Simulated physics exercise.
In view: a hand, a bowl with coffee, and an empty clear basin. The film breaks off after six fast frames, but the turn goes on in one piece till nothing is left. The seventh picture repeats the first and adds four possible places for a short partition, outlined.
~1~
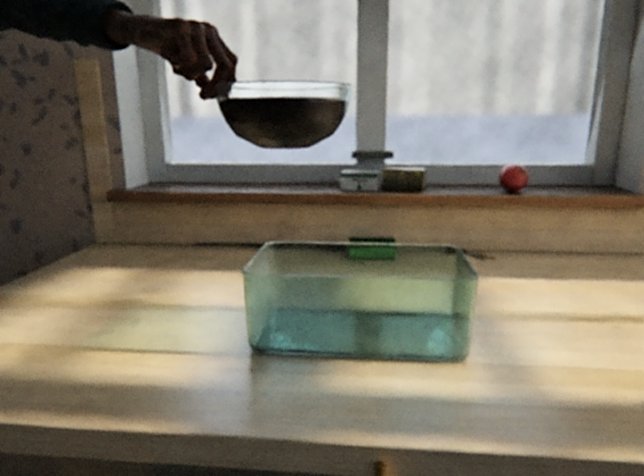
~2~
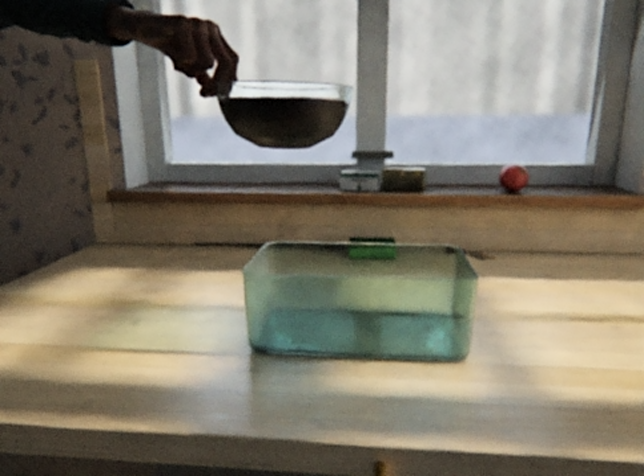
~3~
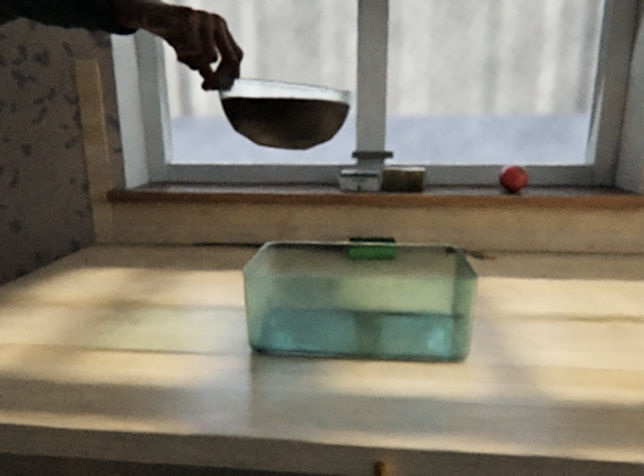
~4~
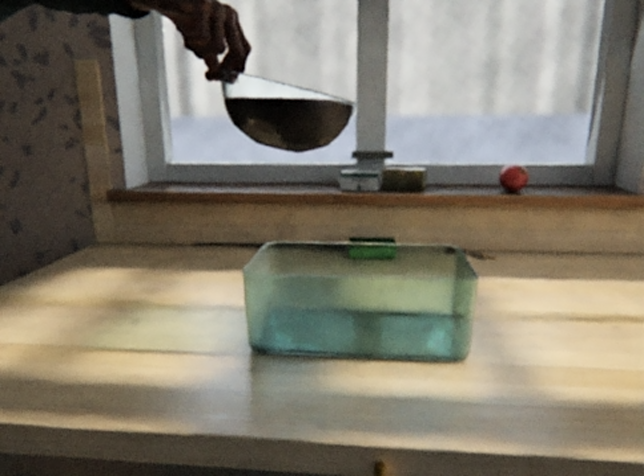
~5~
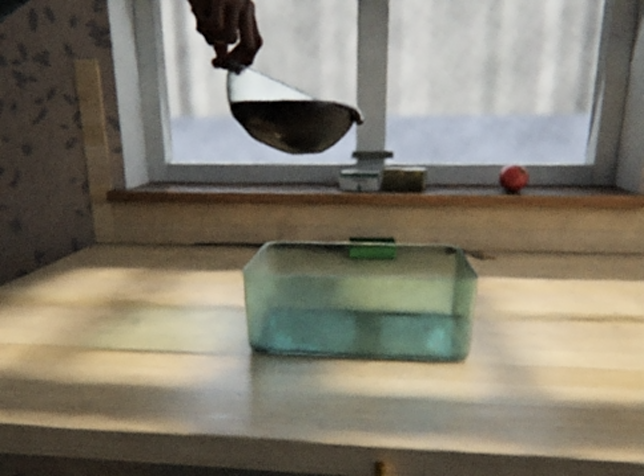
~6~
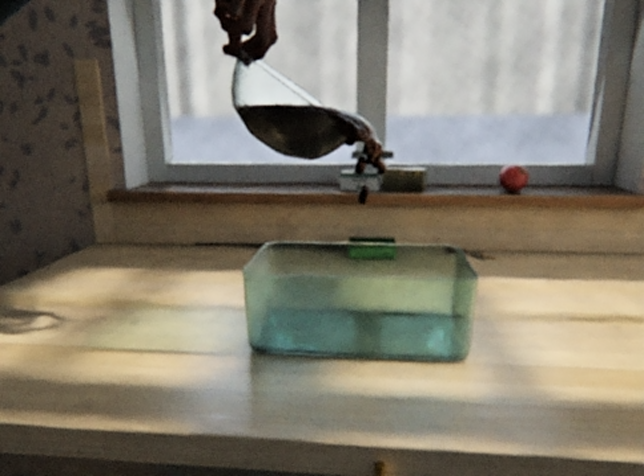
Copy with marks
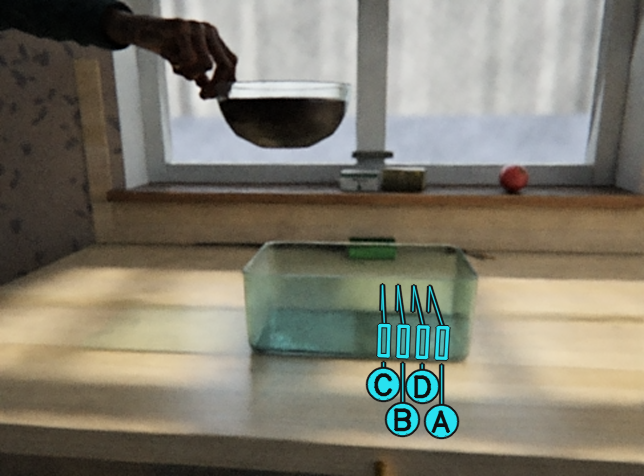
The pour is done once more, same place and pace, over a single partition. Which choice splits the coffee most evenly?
Take B.
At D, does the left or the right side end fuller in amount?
The left one.
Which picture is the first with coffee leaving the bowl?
In picture 5.
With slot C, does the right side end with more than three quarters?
No, it does not.
On the marked copy, A at (441, 365); B at (402, 363); C at (383, 362); D at (422, 364).
For slot A, about 92 % ends left of the wall and 6 % right of it.
For slot B, about 51 % ends left of the wall and 48 % right of it.
For slot C, about 33 % ends left of the wall and 65 % right of it.
For slot D, about 72 % ends left of the wall and 26 % right of it.
